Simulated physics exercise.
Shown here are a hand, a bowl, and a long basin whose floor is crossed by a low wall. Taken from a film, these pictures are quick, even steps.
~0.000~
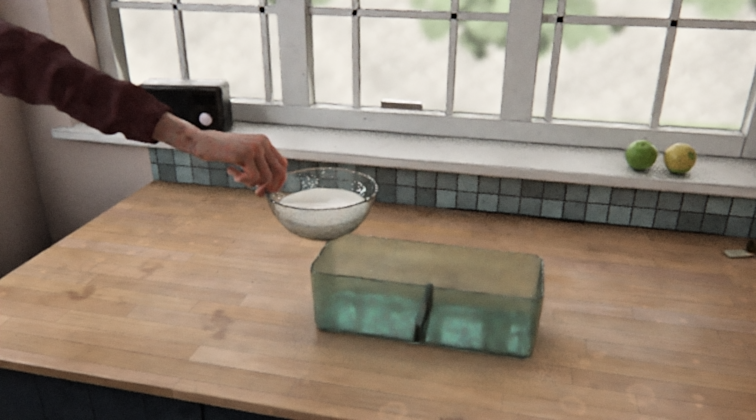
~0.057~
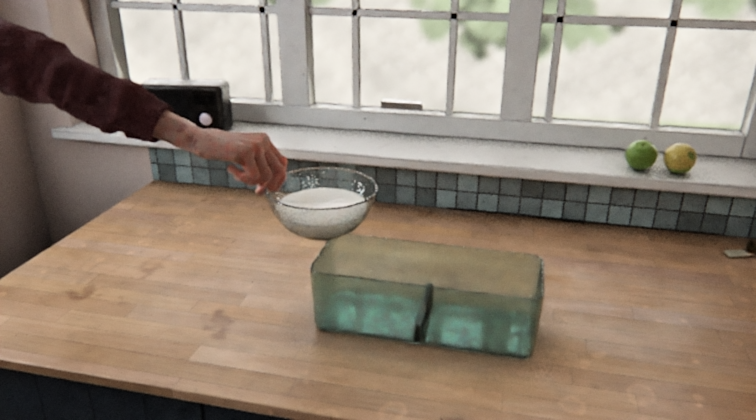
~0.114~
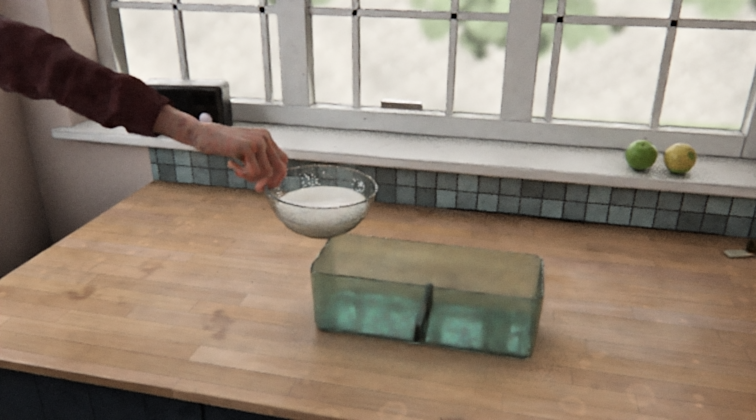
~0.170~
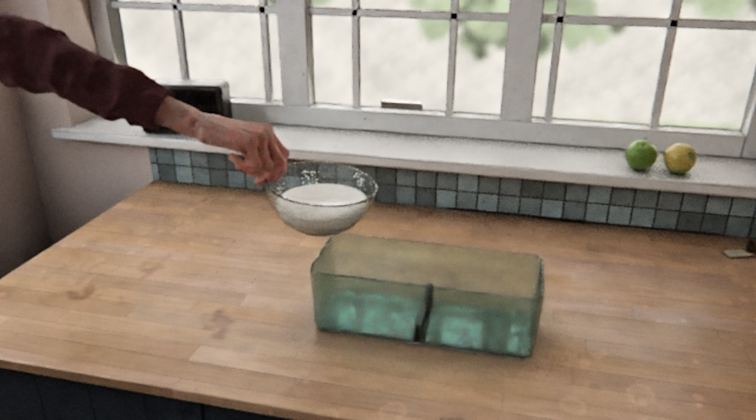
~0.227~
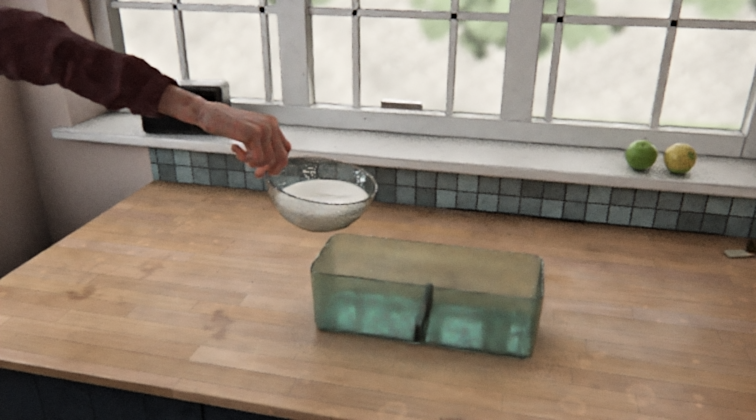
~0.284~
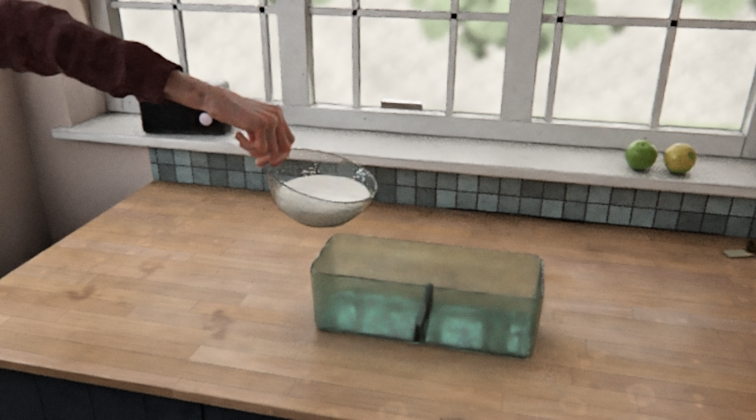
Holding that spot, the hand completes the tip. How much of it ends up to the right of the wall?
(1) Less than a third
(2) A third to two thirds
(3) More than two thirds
Answer: 3.
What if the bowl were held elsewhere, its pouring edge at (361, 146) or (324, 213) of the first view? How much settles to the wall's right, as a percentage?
First try: 80 percent; second try: 15 percent.
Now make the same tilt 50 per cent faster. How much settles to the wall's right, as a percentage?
About 75 in a hundred.
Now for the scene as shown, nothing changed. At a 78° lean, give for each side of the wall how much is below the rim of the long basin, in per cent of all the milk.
Left side: 10 in a hundred; right side: 5 in a hundred.
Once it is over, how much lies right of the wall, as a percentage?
85 % or thereabouts.
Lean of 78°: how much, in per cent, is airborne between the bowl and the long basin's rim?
45 in a hundred.
A moment on, the bowl is tipped on its side and 40 per cent is still to pour, 10 is left of the wall and 3 right of it.
Next, the bowl is tipped right over and 0 per cent is still to pour, 15 is left of the wall and 82 right of it.
Then the bowl is tipped right over and 0 per cent is still to pour, 14 is left of the wall and 85 right of it.
Later the bowl is tipped right over and 0 per cent is still to pour, 15 is left of the wall and 84 right of it.
At rest 15 per cent lies left of the wall, 84 right of it and 1 outside.
